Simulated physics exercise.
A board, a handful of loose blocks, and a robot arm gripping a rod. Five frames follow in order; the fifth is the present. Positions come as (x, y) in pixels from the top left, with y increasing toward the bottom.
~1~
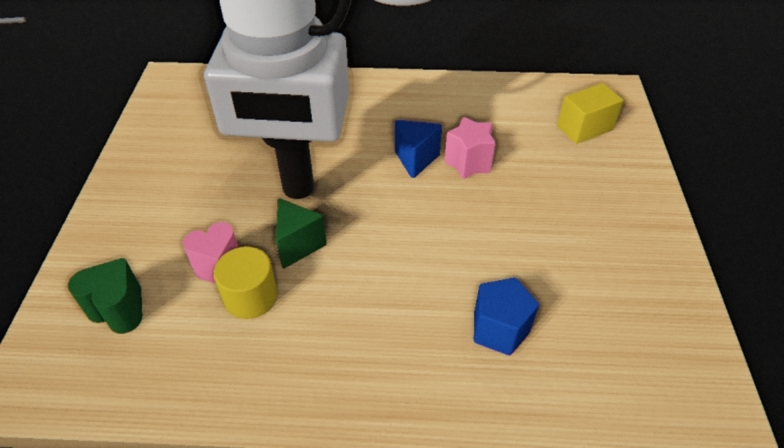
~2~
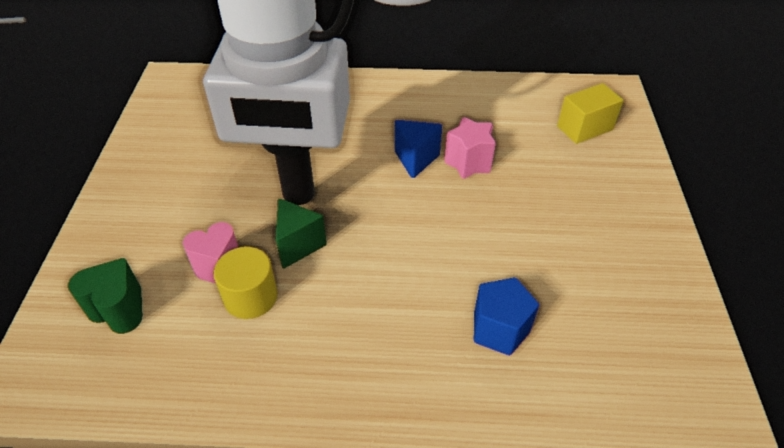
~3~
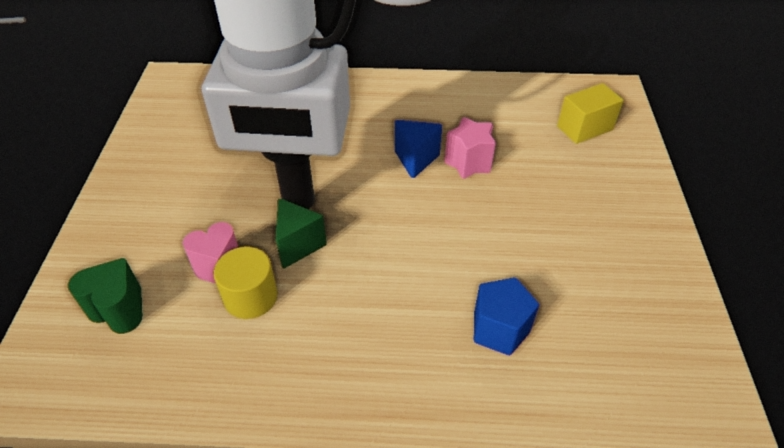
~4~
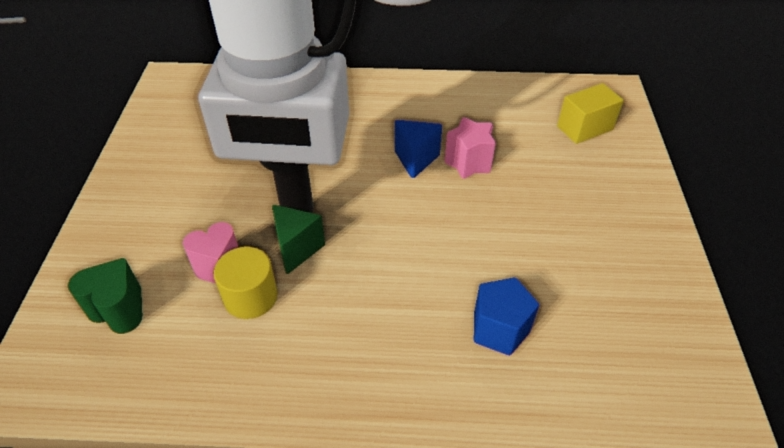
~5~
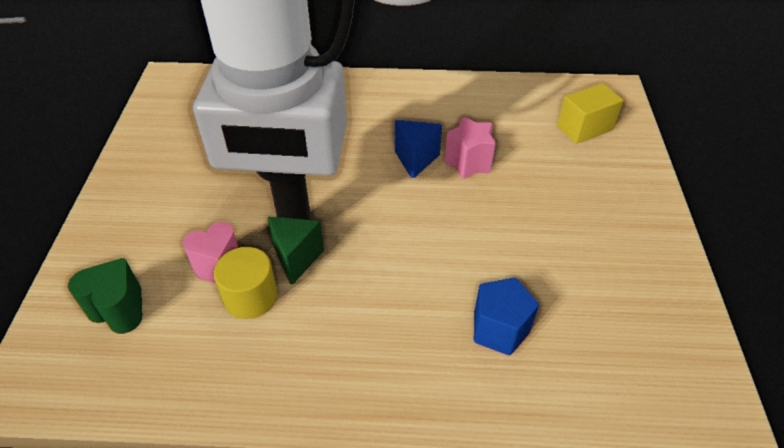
On a wooden tabletop, a robot arm lowers its black rod toward the viewer, nudging a green triangular block slightly forward among scattered blocks.
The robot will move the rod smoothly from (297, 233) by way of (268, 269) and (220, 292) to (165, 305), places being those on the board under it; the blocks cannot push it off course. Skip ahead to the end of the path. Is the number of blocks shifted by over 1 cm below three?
No, it doesn't check out.
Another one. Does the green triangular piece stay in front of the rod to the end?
That would be a no.
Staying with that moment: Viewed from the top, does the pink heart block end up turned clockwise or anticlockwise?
Top view: Clockwise.
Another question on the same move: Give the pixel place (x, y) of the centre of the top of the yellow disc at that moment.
I predict (210, 303).
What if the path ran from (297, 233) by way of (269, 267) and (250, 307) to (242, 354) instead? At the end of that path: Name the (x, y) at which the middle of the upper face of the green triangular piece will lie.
Its top middle is near (289, 269).
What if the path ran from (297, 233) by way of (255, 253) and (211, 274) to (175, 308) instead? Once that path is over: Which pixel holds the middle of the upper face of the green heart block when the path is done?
So, by the moment the path ends, you'll find the top centre of the green heart block at (68, 296).
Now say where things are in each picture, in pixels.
In the first picture, rod tip at (299, 190); block tops, green heart block at (101, 282); pink heart block at (210, 240); yellow disc at (242, 268); green triangular piece at (293, 217).
In the second picture, rod at (299, 195); blocks unchanged.
In the third picture, rod at (299, 202); blocks unchanged.
In the fourth picture, rod at (297, 211); green triangular piece at (291, 221).
In the fifth picture, rod at (295, 220); green heart block at (101, 282); pink heart block at (210, 240); yellow disc at (242, 268); green triangular piece at (291, 230).
The first path, step by step. One third of the way, rod at (264, 257); yellow disc at (236, 277); green triangular piece at (289, 261), turned 30° anticlockwise.
Two thirds of the way, rod at (214, 280); pink heart block at (192, 240), turned 45° clockwise; yellow disc at (210, 303); green triangular piece at (289, 263), turned 35° anticlockwise.
At the end, rod at (159, 292); green heart block in place; pink heart block at (186, 240), turned 60° clockwise; yellow disc at (210, 303); green triangular piece at (289, 263), turned 35° anticlockwise.
